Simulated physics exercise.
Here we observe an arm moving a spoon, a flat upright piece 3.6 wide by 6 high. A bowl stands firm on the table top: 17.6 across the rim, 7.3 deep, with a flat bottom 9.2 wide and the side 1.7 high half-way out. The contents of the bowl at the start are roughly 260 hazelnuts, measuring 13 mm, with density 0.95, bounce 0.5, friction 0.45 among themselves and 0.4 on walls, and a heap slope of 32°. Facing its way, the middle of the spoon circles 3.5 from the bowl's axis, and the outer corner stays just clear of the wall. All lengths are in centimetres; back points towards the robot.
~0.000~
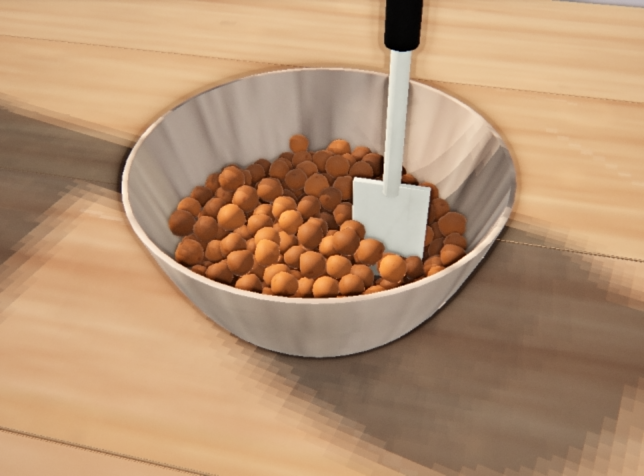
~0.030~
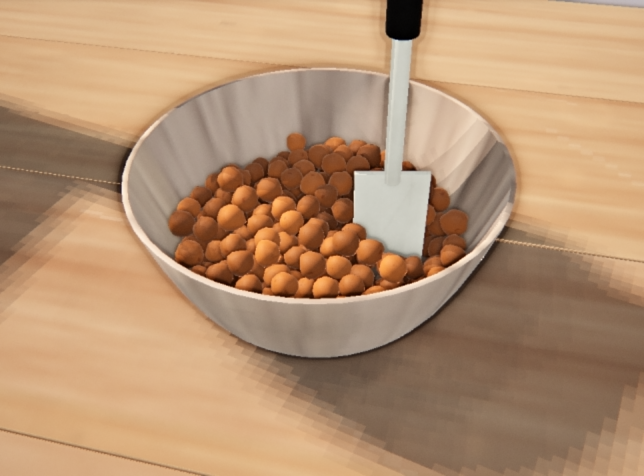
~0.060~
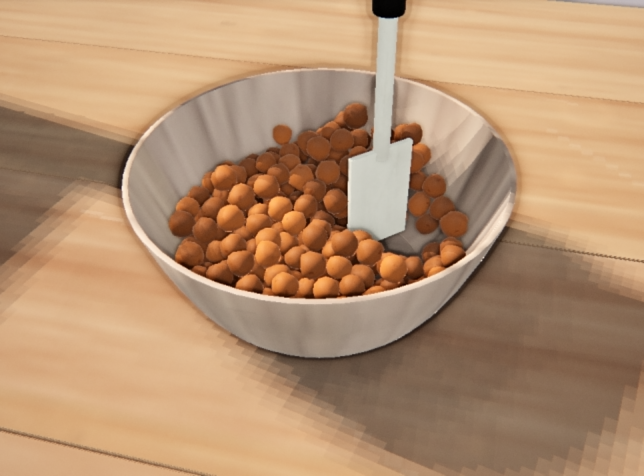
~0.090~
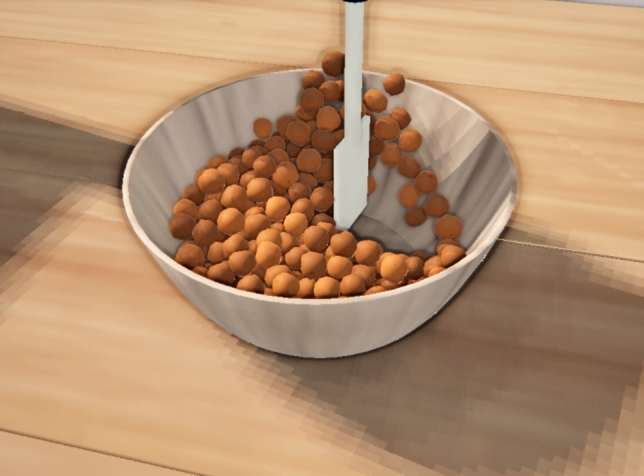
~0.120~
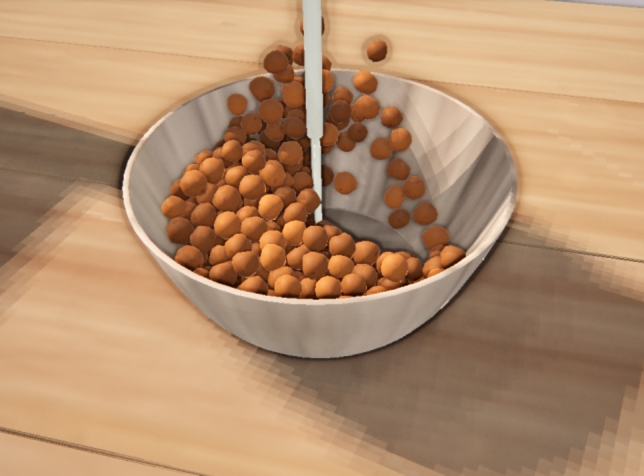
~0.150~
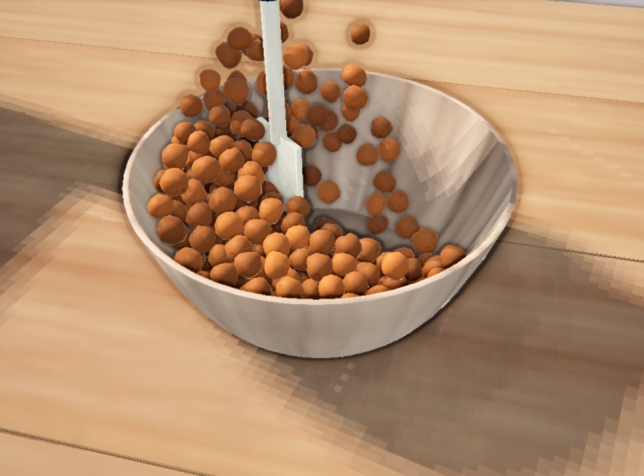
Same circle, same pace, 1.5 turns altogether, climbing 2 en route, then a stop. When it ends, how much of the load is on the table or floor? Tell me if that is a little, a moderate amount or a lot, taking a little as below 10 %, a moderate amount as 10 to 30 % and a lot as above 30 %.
A moderate amount, from 10 to 30 %.
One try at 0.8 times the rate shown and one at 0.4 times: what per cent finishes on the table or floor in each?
Estimates in order: Near 10 % and near 0 %.
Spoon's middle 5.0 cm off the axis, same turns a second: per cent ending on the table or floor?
Some 25 percent would.
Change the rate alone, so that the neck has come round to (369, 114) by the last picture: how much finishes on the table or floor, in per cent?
Around 0 in a hundred.
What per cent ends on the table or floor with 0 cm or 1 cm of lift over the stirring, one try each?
Try one: Around 25 %; try two: Around 25 %.
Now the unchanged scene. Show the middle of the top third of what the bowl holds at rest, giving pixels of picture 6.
Near (280, 256).
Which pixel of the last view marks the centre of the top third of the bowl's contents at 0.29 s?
The top third is centred near (350, 263) in the last picture.
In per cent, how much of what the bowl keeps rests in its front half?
Near 55 per cent of what stays in the bowl.
By 0.29 s, 292° round, highest piece 14 above the table; 232 in the bowl, 8 on the table or floor, 24 in flight or on the tool.
By 0.43 s, 83° round, highest piece 9 above the table; 218 in the bowl, 33 on the table or floor, 13 in flight or on the tool.
By 0.70 s, 180° round, highest piece 6 above the table; 212 in the bowl, 52 on the table or floor.
By 1.40 s, 180° round, highest piece 6 above the table; 212 in the bowl, 52 on the table or floor.
Final count, 212 in the bowl, 52 on the table or floor. That is 20 % on the table or floor.
